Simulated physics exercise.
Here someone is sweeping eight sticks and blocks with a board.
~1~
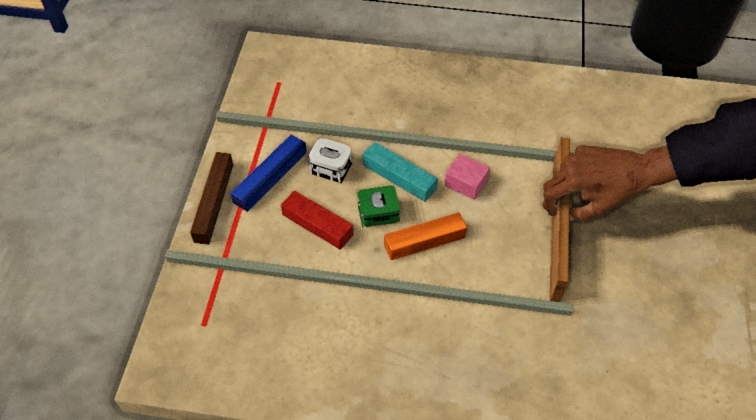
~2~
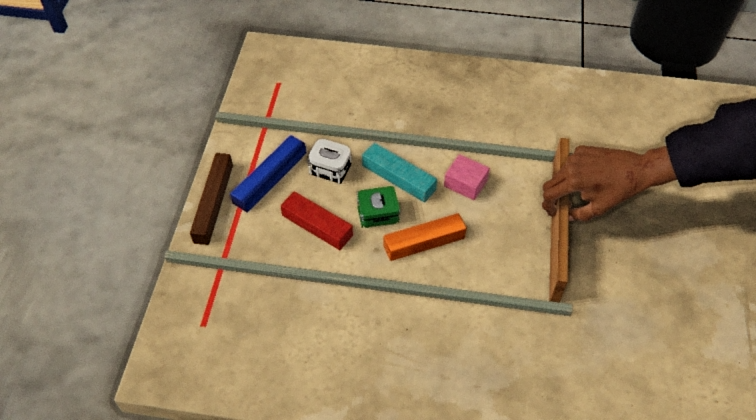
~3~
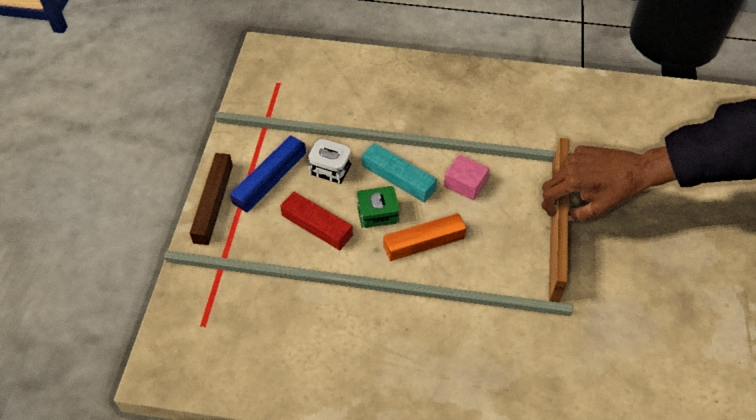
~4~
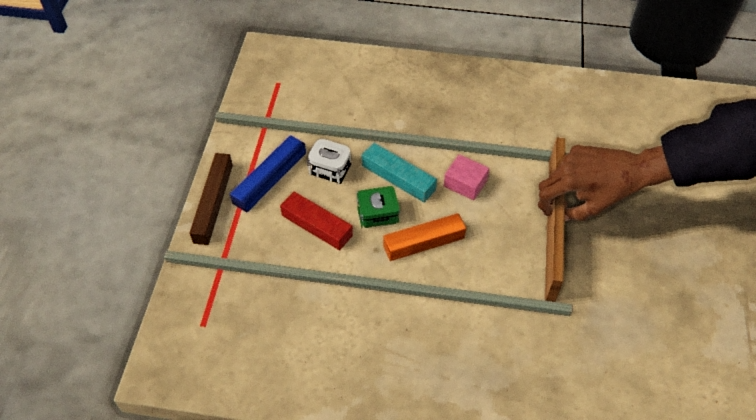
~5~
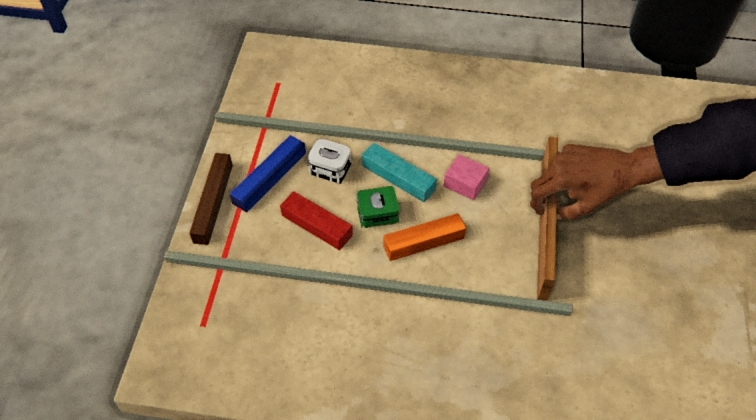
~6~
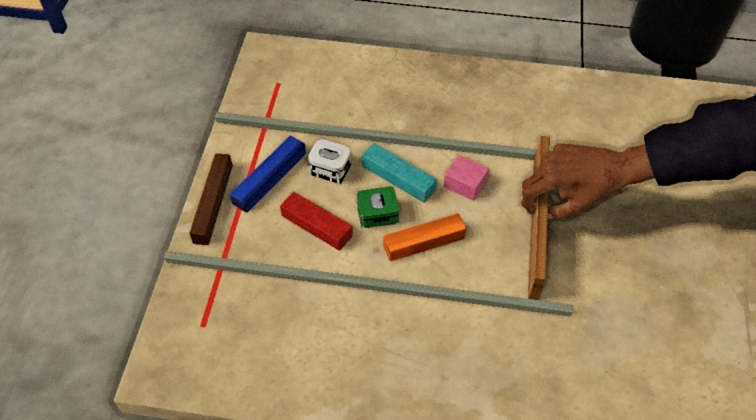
A hand sliding a wooden board slightly left between two rails on a tabletop, the colourful sticks and blocks lying still.
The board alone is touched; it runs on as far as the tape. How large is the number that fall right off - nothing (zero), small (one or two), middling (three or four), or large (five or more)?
Middling - three or four.
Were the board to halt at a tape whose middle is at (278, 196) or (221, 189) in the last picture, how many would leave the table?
The counts: 2 and 6.
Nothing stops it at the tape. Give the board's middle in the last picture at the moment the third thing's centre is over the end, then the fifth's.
The first puts it near (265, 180), the next near (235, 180).
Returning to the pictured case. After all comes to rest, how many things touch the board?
Contact count: 2.
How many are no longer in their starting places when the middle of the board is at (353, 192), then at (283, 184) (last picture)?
7 at one spot and 8 at the other.
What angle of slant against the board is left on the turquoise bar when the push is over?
Roughly 0° out of line.
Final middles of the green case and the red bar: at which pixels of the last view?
The green case at (204, 198), the red bar at (177, 222).
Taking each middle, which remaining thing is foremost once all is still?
The red bar is foremost.
A little later, none off yet; brown stick at rest near (212, 198); blue stick at rest near (269, 173); white case at rest near (330, 161).
Next, none off yet; brown stick at rest near (212, 198); blue stick moving near (263, 170); white case shifted about its own width near (303, 159).
Later still, none off yet; brown stick shifted a little near (189, 198); blue stick shifted about its own width near (202, 165); white case shifted well along near (232, 150).
When it is over, the number that fall off is three or four; down, white case, blue stick and brown stick.
